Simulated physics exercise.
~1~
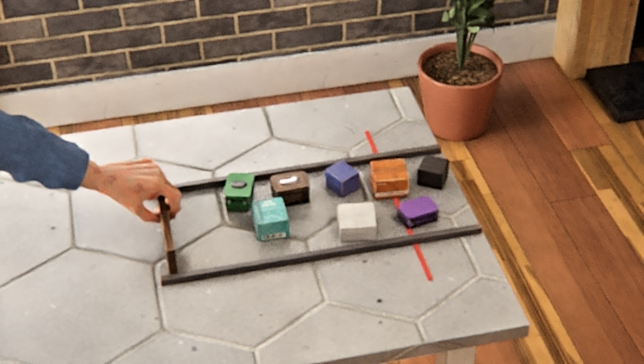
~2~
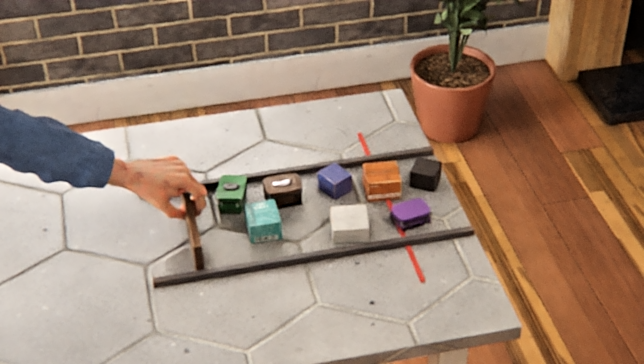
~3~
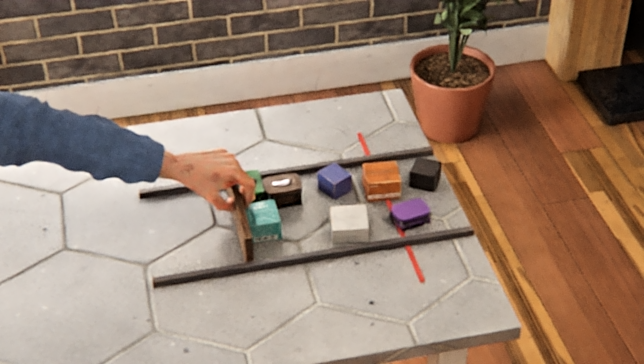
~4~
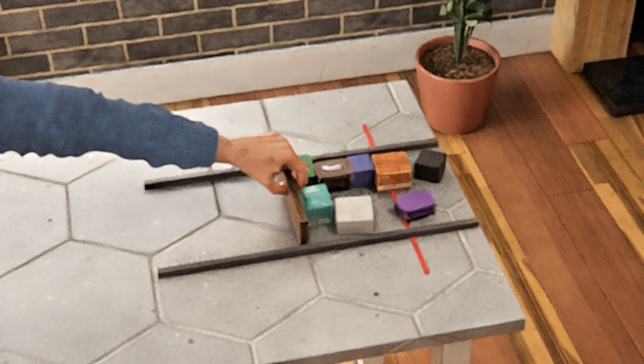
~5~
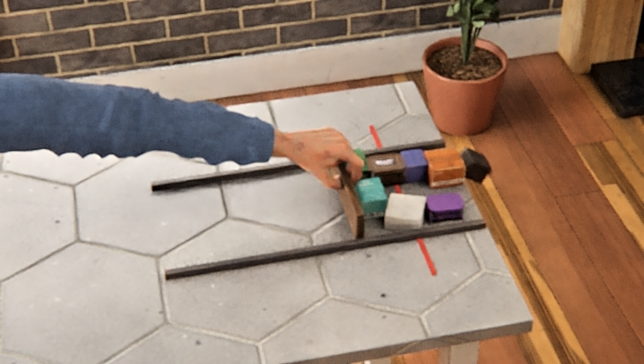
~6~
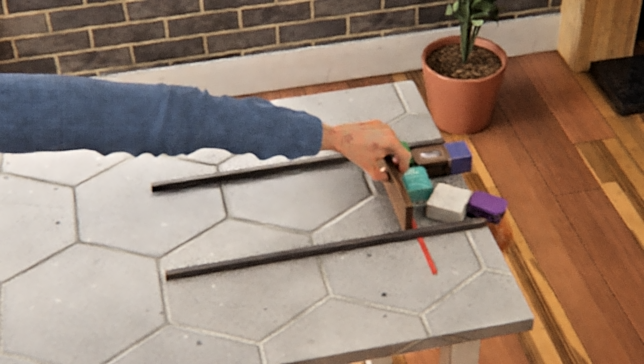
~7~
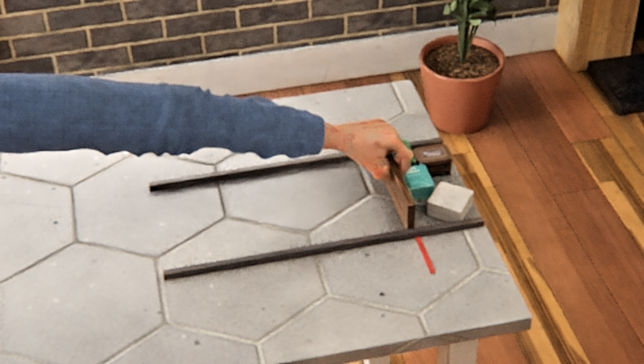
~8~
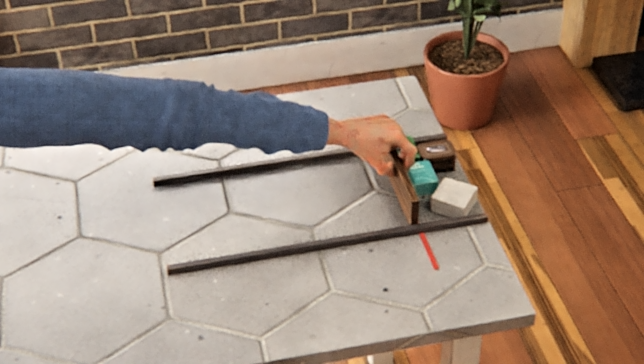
On a gray tiled tabletop near a brick wall and a potted plant, eight small colorful things sit scattered between two dark rails. A hand in a blue sleeve holds an upright board behind them and slides it steadily right. The board gathers the green and teal pieces first, then the bunched group nudges the blue block and orange box along. The black block tips over the far edge, followed by the orange box, the blue block and the purple case. The board stops near the red tape, leaving the white and teal pieces among those still on the table.
